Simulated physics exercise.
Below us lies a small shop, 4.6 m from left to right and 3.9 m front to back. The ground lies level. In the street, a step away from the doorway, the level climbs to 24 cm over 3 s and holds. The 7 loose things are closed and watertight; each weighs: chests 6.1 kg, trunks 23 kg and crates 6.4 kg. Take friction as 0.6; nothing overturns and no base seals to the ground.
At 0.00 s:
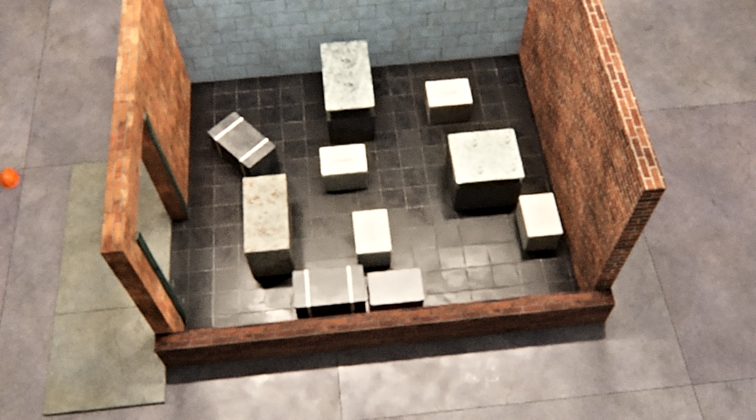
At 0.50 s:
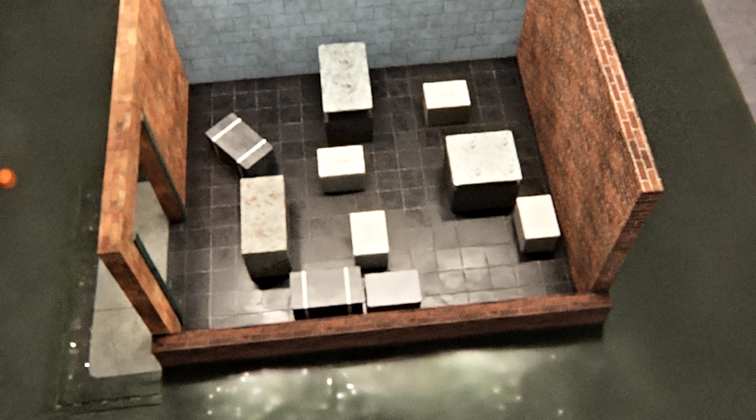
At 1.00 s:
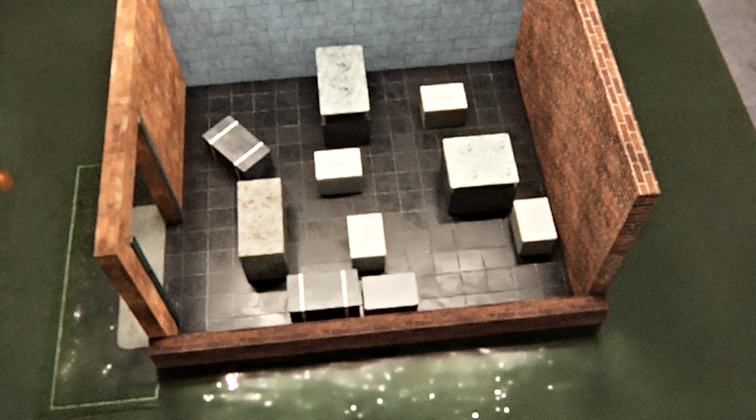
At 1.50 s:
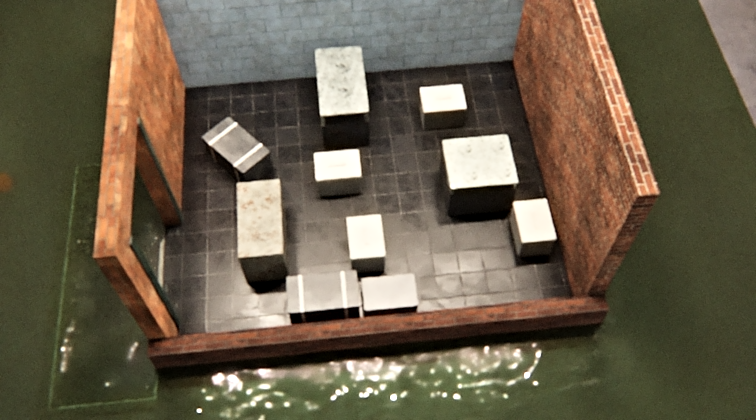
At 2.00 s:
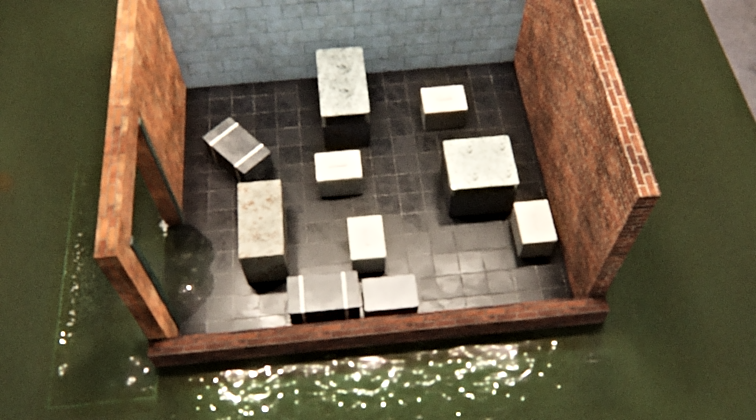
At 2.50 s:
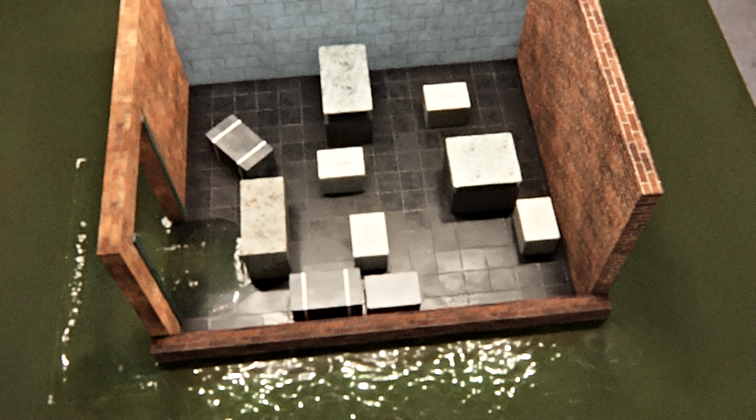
Green water spreads around a small brick-walled shop, then enters through the doorway at left.
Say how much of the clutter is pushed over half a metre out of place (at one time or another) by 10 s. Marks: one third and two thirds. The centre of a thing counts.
It is two thirds or above.
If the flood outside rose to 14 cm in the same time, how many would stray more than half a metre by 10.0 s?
Then 0.
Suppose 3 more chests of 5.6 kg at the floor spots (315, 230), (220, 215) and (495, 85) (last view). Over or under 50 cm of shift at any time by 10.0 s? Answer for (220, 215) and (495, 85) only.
In that order: More, under.
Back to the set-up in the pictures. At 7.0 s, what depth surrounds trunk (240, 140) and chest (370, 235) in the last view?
About 13 and 4 cm.
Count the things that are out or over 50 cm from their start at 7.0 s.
By then 4.
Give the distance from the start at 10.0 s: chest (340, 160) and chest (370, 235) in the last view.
In turn: 80 cm, 120 cm.
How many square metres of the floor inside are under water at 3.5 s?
About 2.5 m2.
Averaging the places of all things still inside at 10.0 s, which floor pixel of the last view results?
At about (416, 183).
After 3.5 s 0 of 7 are over 50 cm from their spots; 0 afloat.
After 4.5 s 0 of 7 are over 50 cm from their spots; 0 afloat.
After 7.0 s 4 of 7 are over 50 cm from their spots; 2 afloat.
After 10.0 s 5 of 7 are over 50 cm from their spots, and 5 have been at some point; 7 afloat.
